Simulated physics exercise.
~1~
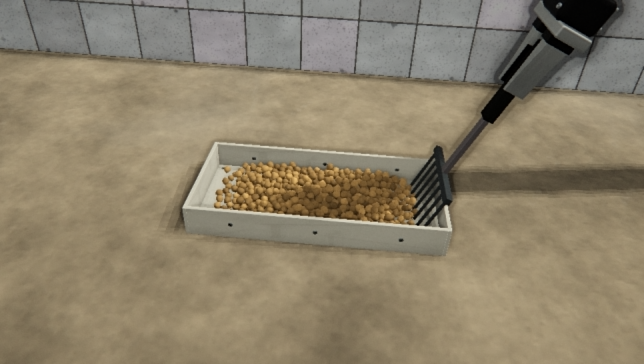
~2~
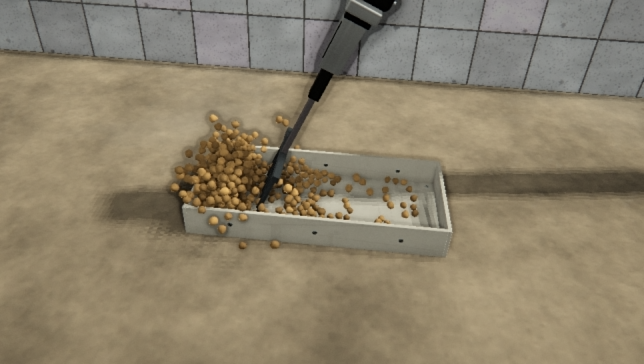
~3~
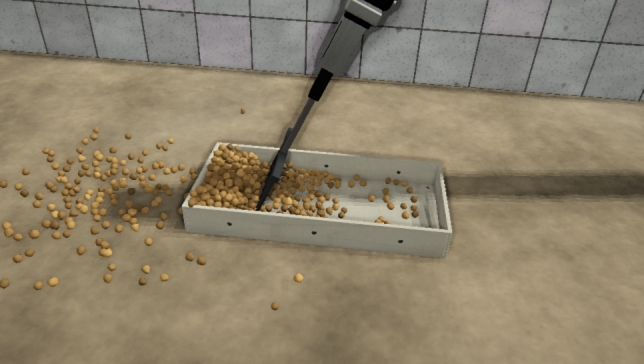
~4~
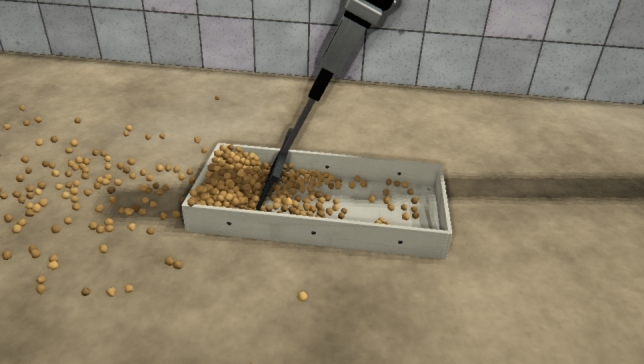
A robotic fork sweeps chickpeas left along a trough, spilling many onto the table.
